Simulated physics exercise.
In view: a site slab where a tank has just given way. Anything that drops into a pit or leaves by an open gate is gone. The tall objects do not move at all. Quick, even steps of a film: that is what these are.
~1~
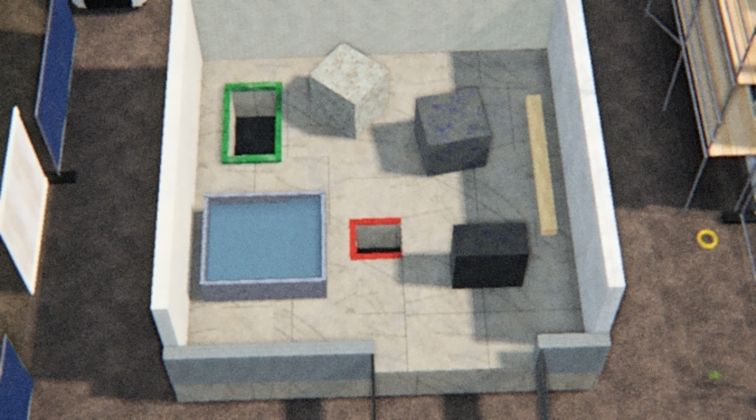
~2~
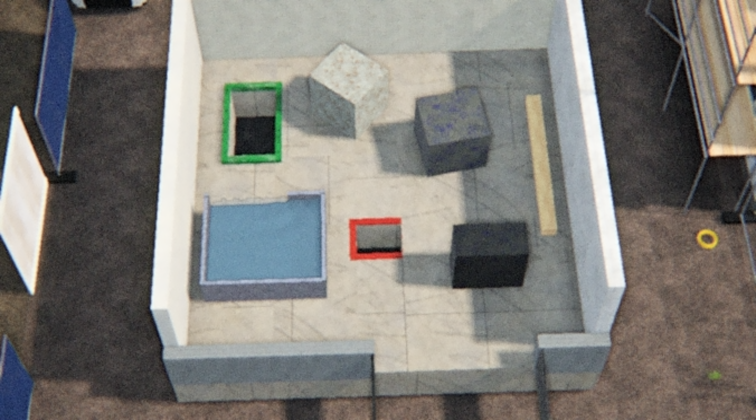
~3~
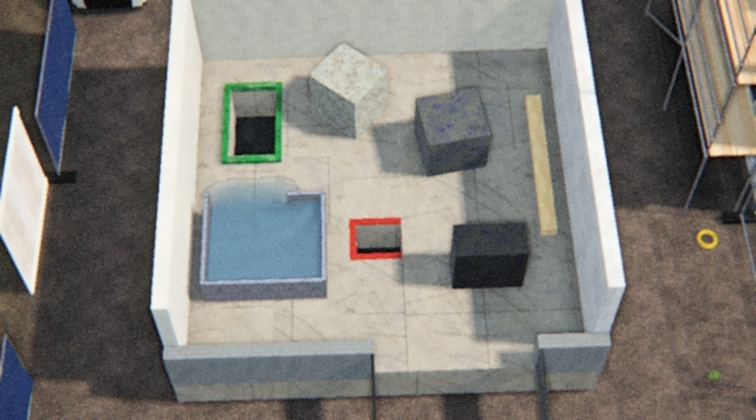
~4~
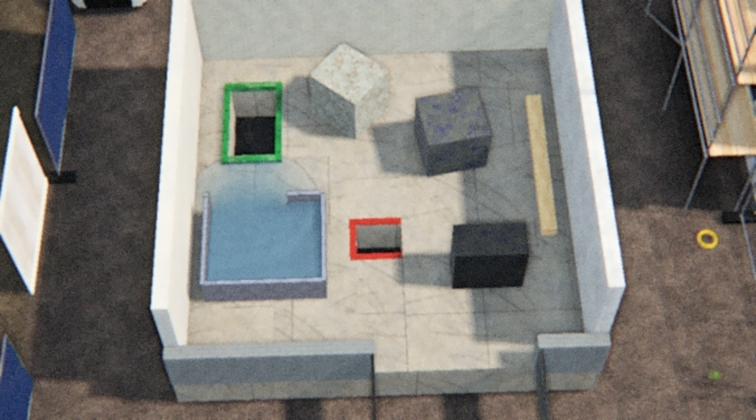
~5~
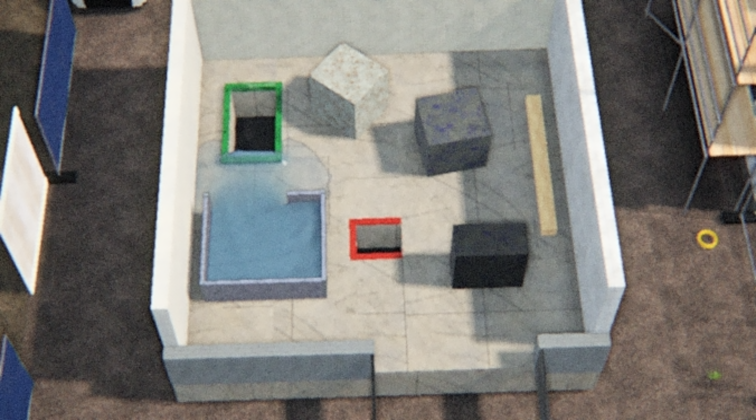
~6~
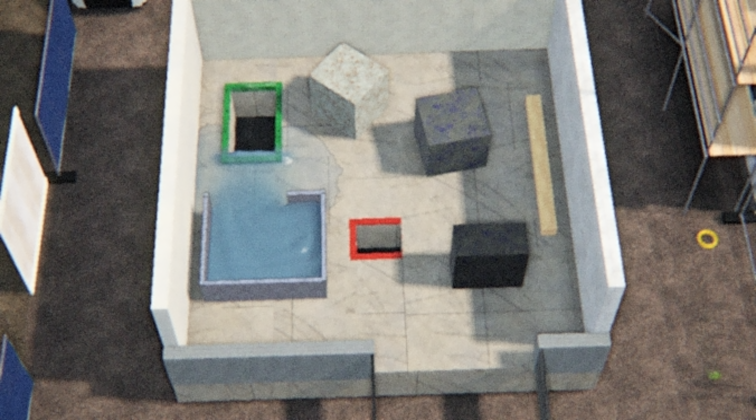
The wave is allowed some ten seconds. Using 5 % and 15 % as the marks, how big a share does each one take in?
The gate pulls in barely a drop - beneath five per cent; the red pit pulls in barely a drop - beneath five per cent; the green pit pulls in a good deal - past fifteen per cent.
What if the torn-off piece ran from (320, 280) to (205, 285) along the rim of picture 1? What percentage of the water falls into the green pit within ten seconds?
The green pit gets 0 per cent.
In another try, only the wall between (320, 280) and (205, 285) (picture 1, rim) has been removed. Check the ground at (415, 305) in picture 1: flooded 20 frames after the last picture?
Lab note: Point recorded as inundated.
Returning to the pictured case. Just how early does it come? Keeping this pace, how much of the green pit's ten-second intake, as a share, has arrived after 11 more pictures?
The figure is near 70 per cent.
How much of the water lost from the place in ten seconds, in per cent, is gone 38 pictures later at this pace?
About 90 per cent.
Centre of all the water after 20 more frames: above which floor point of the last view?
Roughly (267, 177).
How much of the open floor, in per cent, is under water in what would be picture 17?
About 20 %.
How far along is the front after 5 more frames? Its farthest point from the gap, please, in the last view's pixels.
I'd say near (203, 63).
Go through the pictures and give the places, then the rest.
In the first frame, the water tank at (264, 239) is whole and still.
In the second frame, water pours out on the water tank's far side and has run to a hidden place.
In the third frame, water pours out on the water tank's far side and has run to (209, 192).
In the fourth frame, the front is at (214, 167), out from the gap on the water tank's far side.
In the fifth frame, the front is at (212, 145), out from the gap on the water tank's far side.
In the sixth frame, the front is at (199, 135), out from the gap on the water tank's far side.
A moment on, water covers 15 % of the floor; the gate 0 %, the red pit 0 %, the green pit 9 %.
Next, water covers 20 % of the floor; the gate 0 %, the red pit 0 %, the green pit 17 %.
Then, water covers 30 % of the floor; the gate 0 %, the red pit 0 %, the green pit 22 %.
Later, water covers 55 % of the floor; the gate 0 %, the red pit 1 %, the green pit 24 %.
In the end, water covers 80 % of the floor; the gate 0 %, the red pit 3 %, the green pit 24 %.
